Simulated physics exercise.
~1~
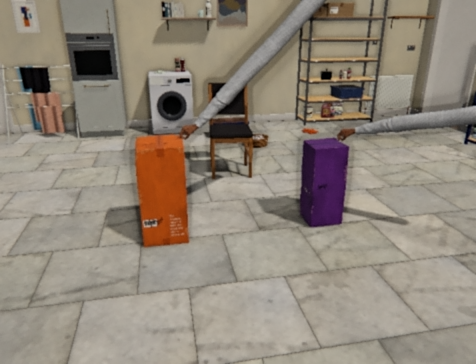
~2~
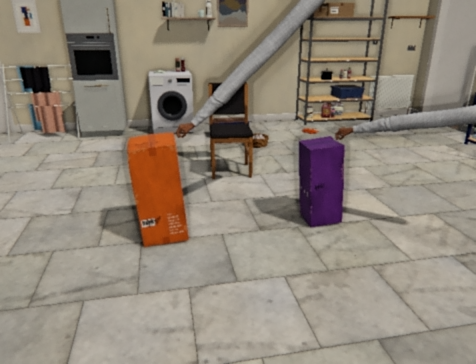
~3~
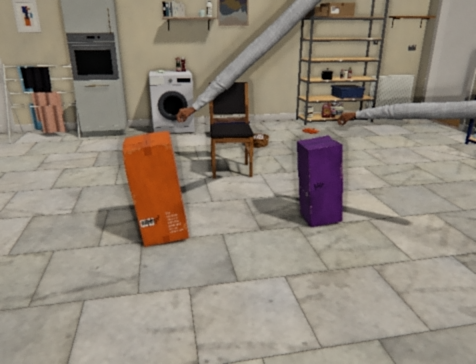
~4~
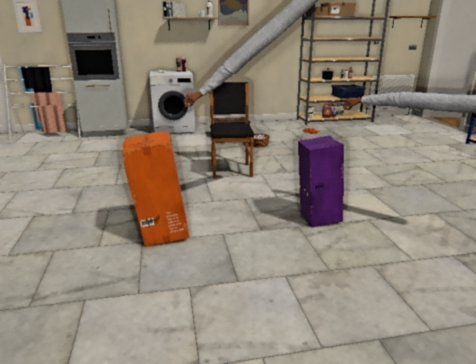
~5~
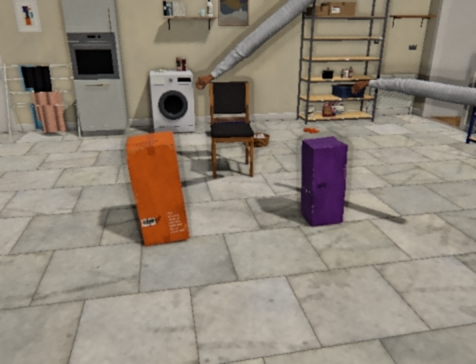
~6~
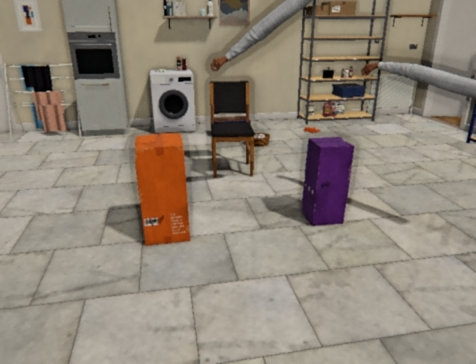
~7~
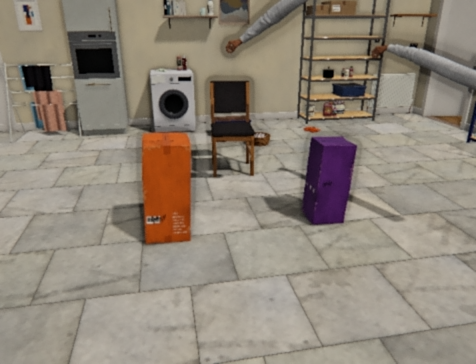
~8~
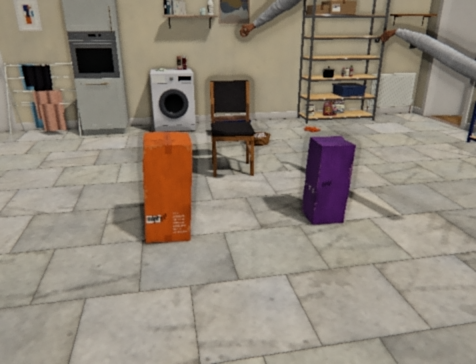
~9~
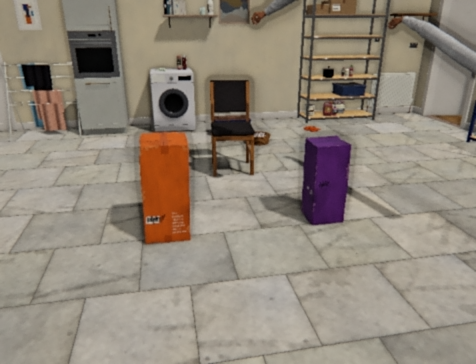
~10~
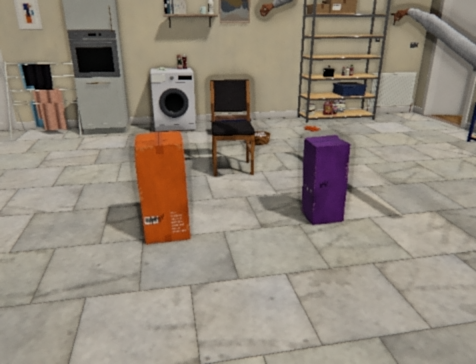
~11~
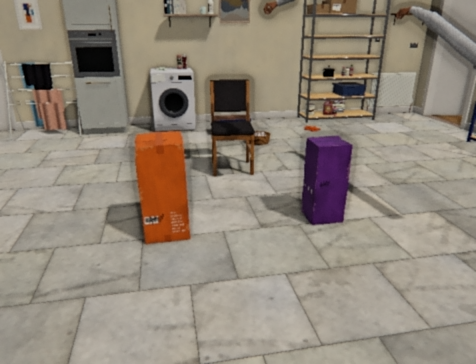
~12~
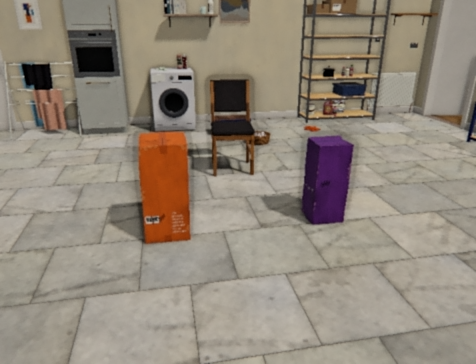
Two arms in pale grey sleeves let go of a tall orange box and a smaller purple box on a tiled floor and drew back out of view, while both boxes rocked slightly and ended up standing upright.
